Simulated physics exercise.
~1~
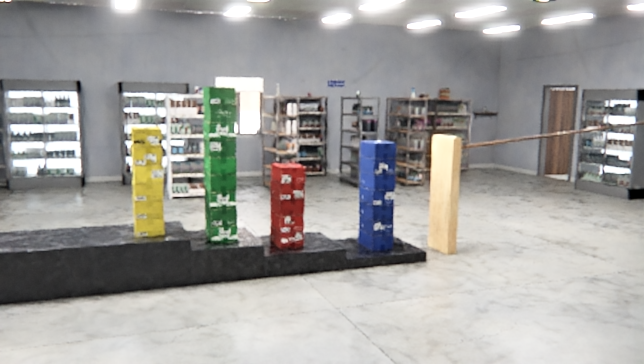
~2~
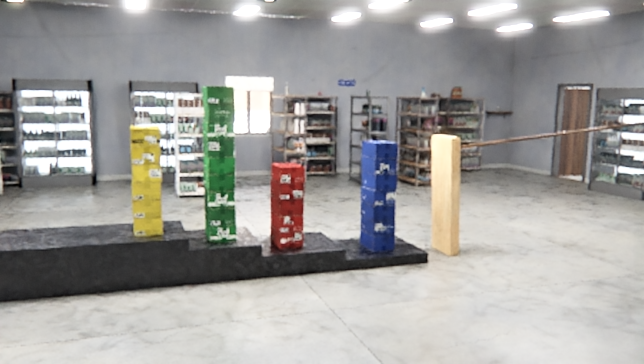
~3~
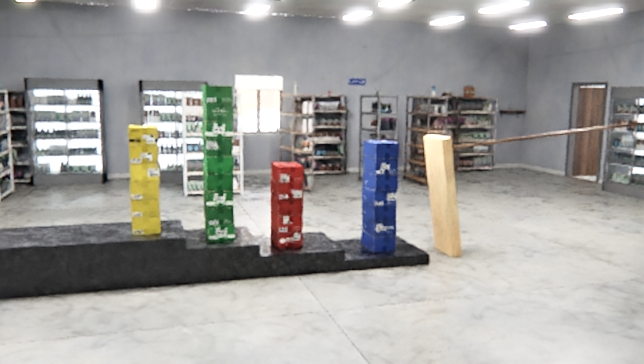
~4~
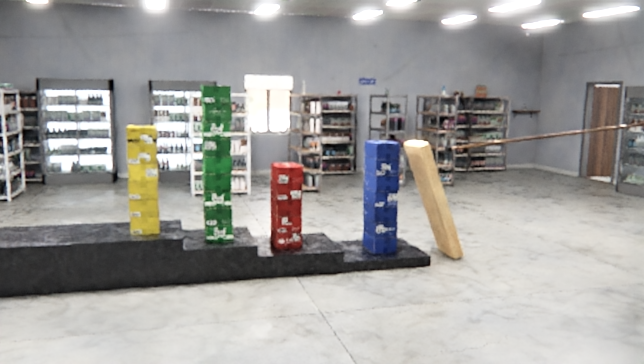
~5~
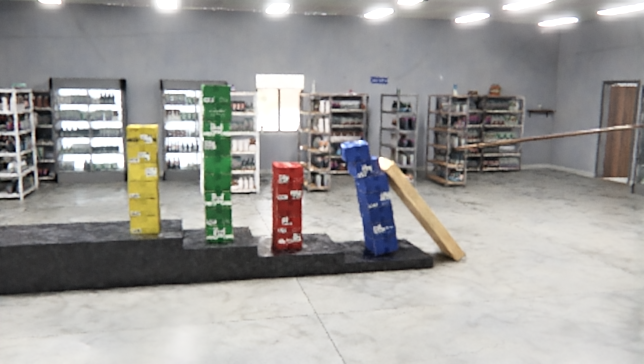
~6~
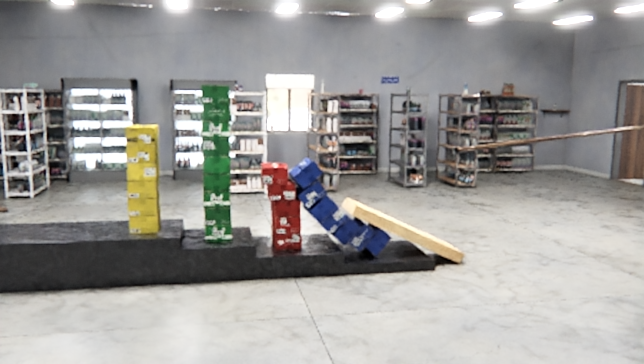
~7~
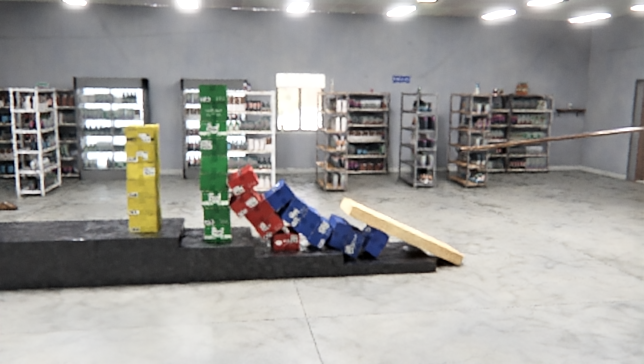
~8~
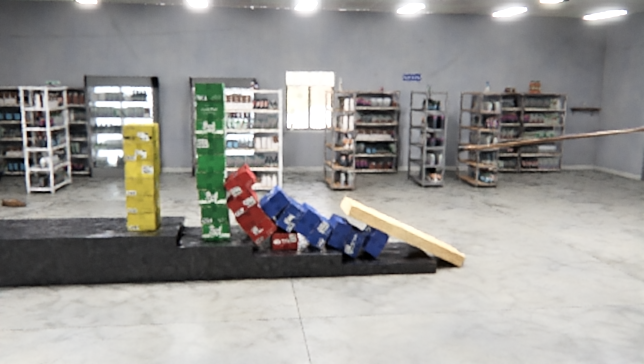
A tipped wooden board topples the blue stack, which knocks the red one against the green.
